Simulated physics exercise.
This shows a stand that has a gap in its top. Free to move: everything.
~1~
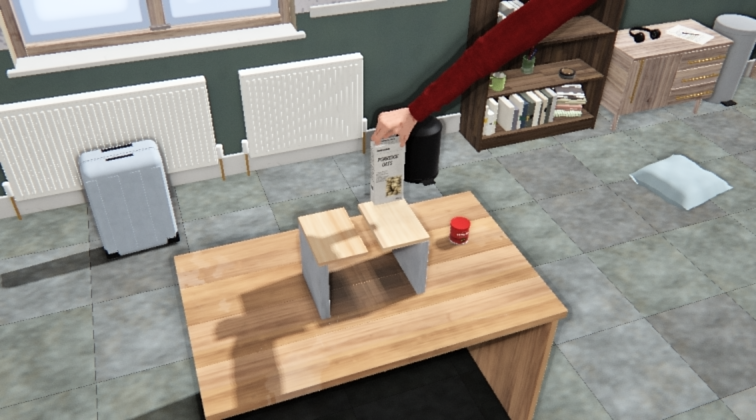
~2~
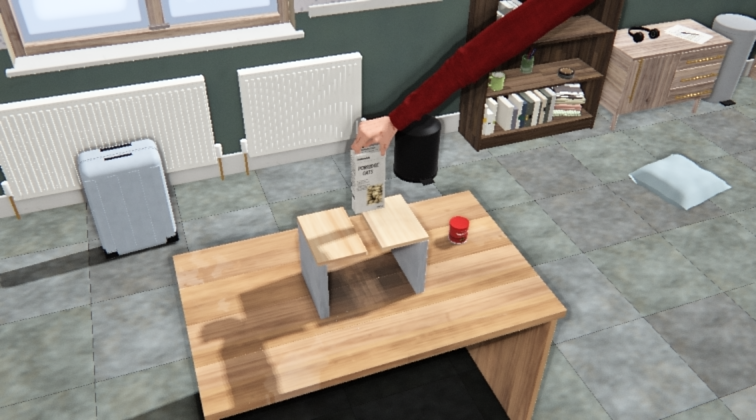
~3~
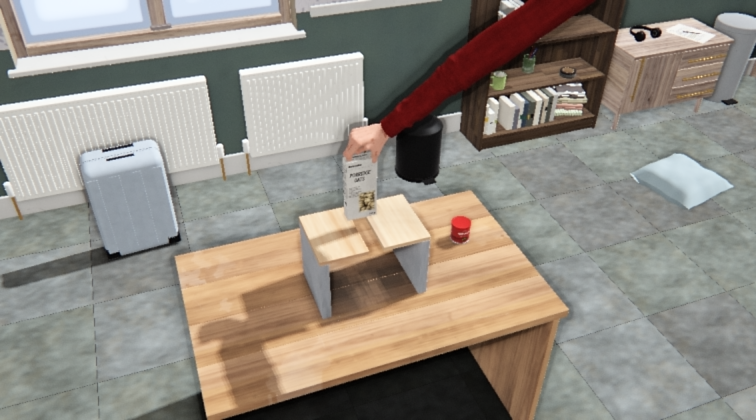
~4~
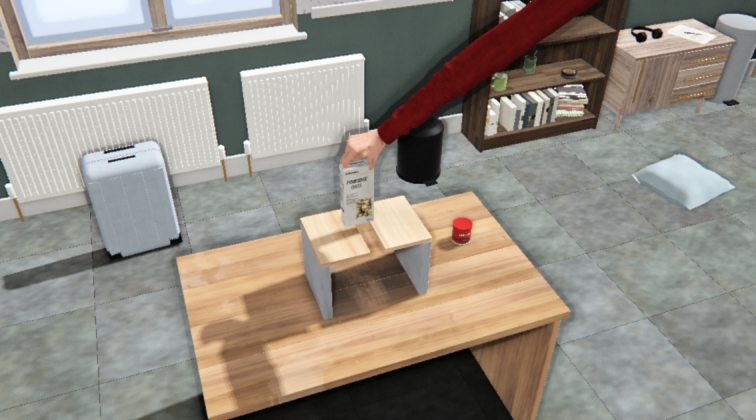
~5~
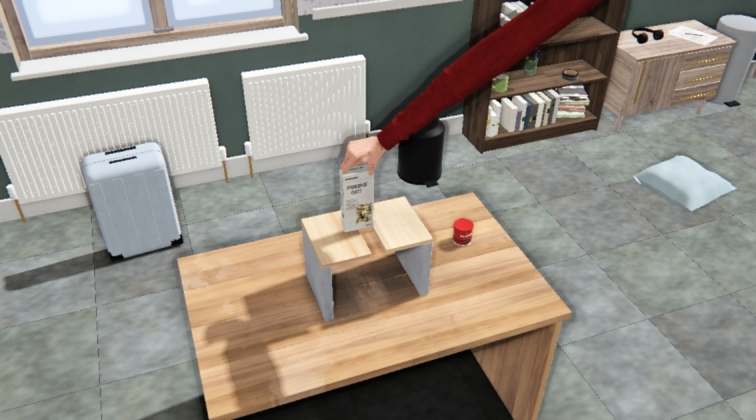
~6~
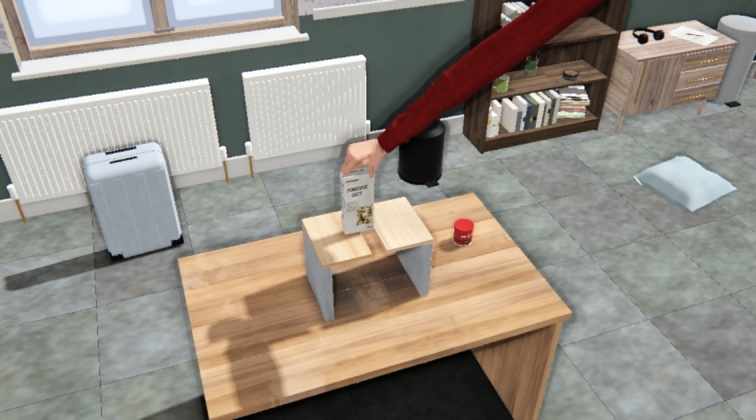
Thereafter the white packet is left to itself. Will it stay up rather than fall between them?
It is going to fail to pass.
Then, 0.20 s later than the last frame, all is still.
Then, 0.40 s later than the last frame, white packet resting near (358, 204).
When it is over, both as before. End places, in pixels of the last picture, white packet near (358, 204). The packet is caught.
